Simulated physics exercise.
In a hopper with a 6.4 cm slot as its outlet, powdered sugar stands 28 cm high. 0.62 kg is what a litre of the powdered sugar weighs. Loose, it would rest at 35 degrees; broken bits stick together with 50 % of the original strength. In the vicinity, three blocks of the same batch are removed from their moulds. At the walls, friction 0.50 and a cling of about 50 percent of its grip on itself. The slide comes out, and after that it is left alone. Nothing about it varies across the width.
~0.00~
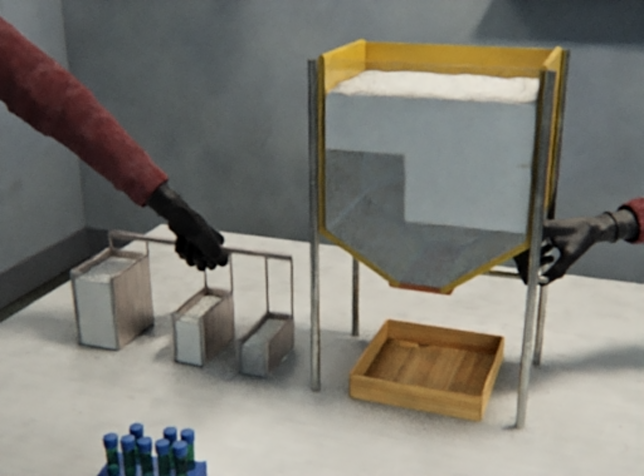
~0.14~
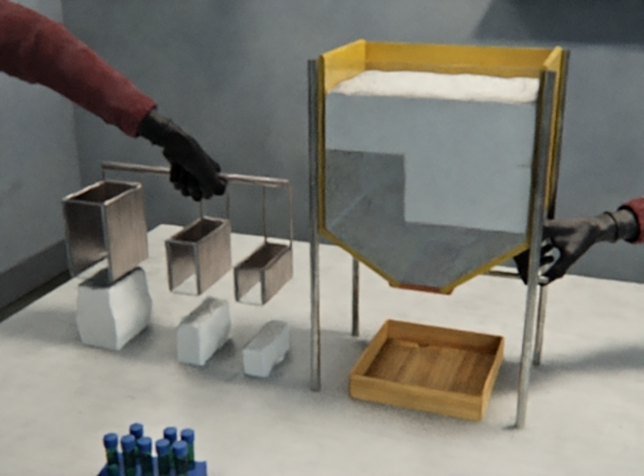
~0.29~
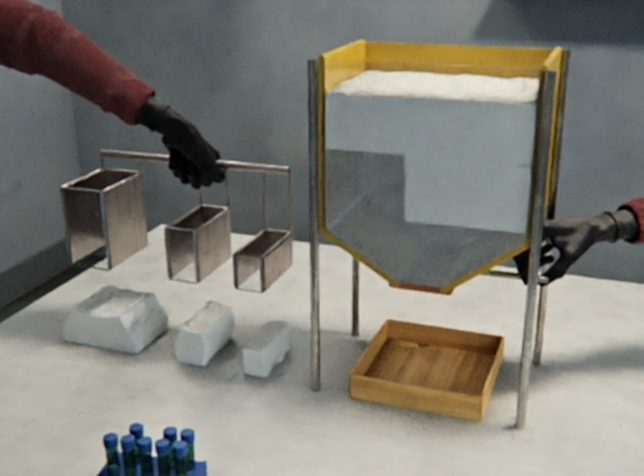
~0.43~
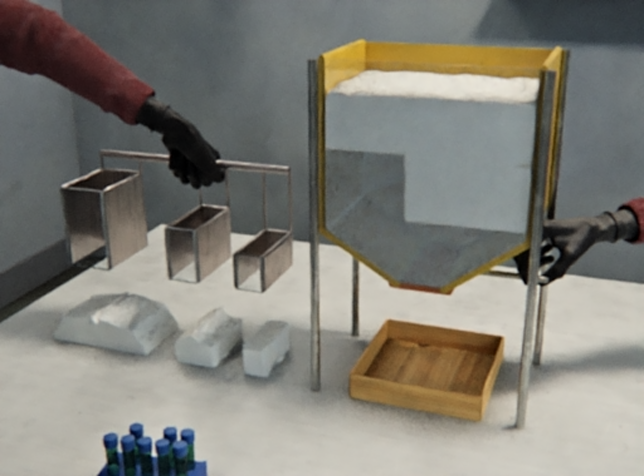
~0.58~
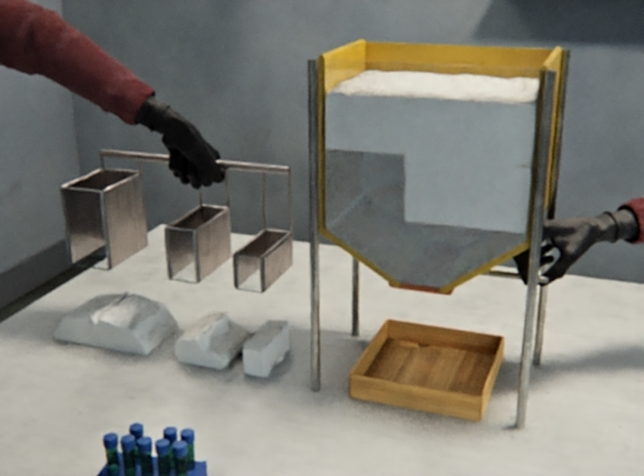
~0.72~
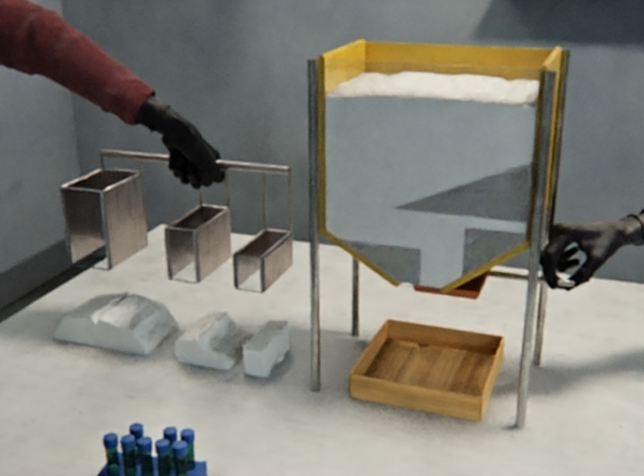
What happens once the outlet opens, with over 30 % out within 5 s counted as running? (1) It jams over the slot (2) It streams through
(2) It streams through.
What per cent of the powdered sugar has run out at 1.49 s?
Something close to 12 in a hundred.
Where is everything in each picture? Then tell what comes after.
The first frame shows end of the slide at (441, 292), not yet moved; highest point of the powdered sugar at (425, 97); test blocks 12 cm, 7.8 cm, 4.9 cm high (left to right).
The second frame shows end of the slide at (441, 292), not yet moved; highest point of the powdered sugar at (425, 97); test blocks 11 cm, 7.4 cm, 4.9 cm high (left to right).
The third frame shows end of the slide at (441, 292), not yet moved; highest point of the powdered sugar at (425, 97); test blocks 6.7 cm, 6.5 cm, 4.9 cm high (left to right).
The fourth frame shows end of the slide at (441, 292), not yet moved; highest point of the powdered sugar at (425, 97); test blocks 5.8 cm, 5.5 cm, 4.9 cm high (left to right).
The fifth frame shows end of the slide at (441, 292), not yet moved; highest point of the powdered sugar at (425, 97); test blocks 5.8 cm, 5.0 cm, 4.8 cm high (left to right).
The sixth frame shows end of the slide at (467, 296), moved 3.8 cm; highest point of the powdered sugar at (424, 98); test blocks 5.8 cm, 5.0 cm, 4.8 cm high (left to right).
By 1.07 s, 3 % has run out.
By 1.49 s, 12 % has run out.
By 1.90 s, 22 % has run out.
By 2.32 s, 32 % has run out.
By 5.62 s, at the end, 95 % has run out.
